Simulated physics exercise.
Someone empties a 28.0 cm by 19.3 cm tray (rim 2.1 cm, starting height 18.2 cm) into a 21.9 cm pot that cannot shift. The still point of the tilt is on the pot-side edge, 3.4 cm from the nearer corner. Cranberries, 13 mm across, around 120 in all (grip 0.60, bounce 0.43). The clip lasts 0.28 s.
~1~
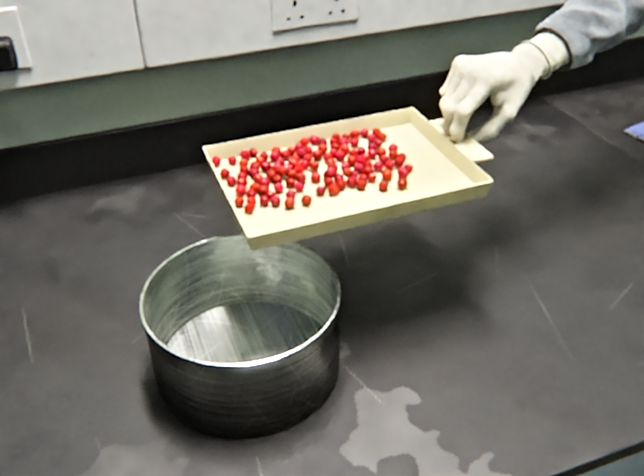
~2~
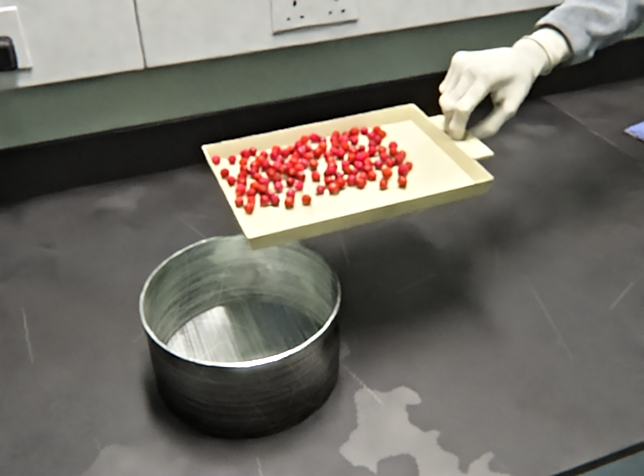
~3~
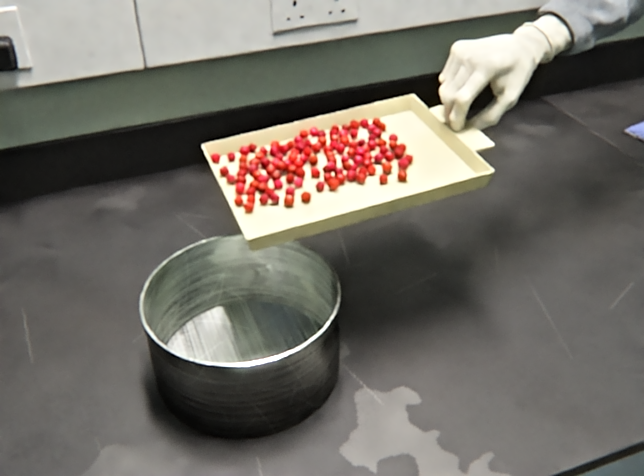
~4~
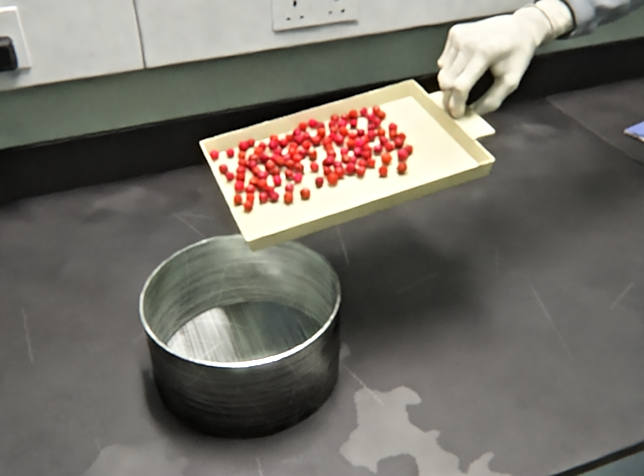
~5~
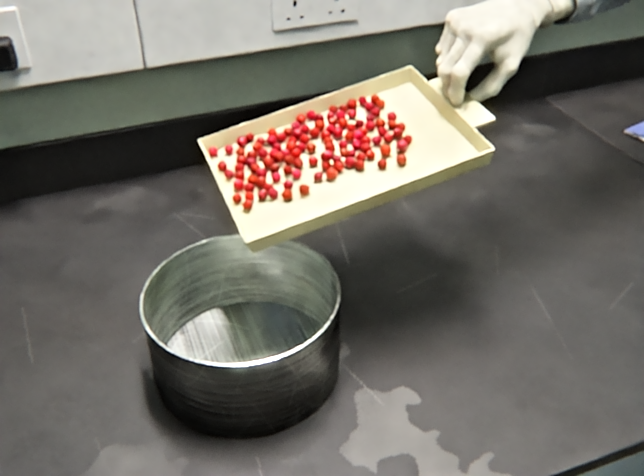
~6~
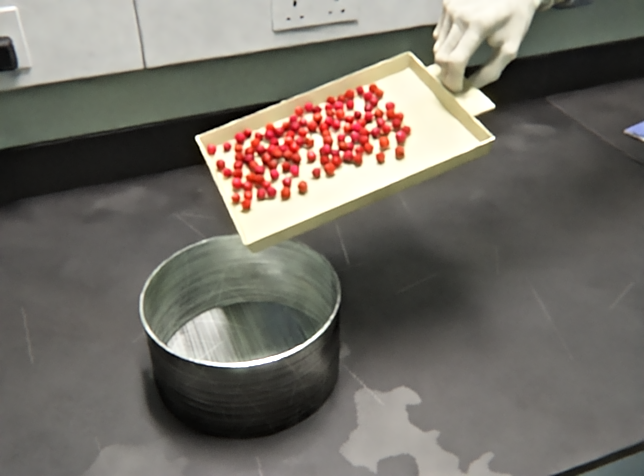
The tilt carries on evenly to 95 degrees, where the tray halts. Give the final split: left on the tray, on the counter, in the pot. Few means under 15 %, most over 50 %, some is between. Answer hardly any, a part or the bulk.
Tray hardly any, counter hardly any, pot the bulk.
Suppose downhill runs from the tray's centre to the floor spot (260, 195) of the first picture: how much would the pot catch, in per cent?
Some 50 per cent.
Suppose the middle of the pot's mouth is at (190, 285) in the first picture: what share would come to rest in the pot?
About 95 per cent.
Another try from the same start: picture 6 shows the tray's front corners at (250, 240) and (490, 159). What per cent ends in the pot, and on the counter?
Pot 95, counter 5.
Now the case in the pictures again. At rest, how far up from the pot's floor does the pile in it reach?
Some 2.5 cm.
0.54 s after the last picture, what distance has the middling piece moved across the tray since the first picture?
Roughly 9 cm.
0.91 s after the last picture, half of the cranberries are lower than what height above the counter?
Roughly 26 cm.
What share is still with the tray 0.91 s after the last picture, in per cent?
Roughly 95 per cent.
Then, 0.54 s after the last picture, tilt 52 degrees; the tray holds 100 %, the pot 0 %.
Then, 0.91 s after the last picture, tilt 78 degrees; the tray holds 95 %, the pot 5 %.
Then, 1.37 s after the last picture, tilt 95 degrees; the tray holds 25 %, the pot 65 %.
In the end, tray 5 %, counter 5 %, pot 90 %.
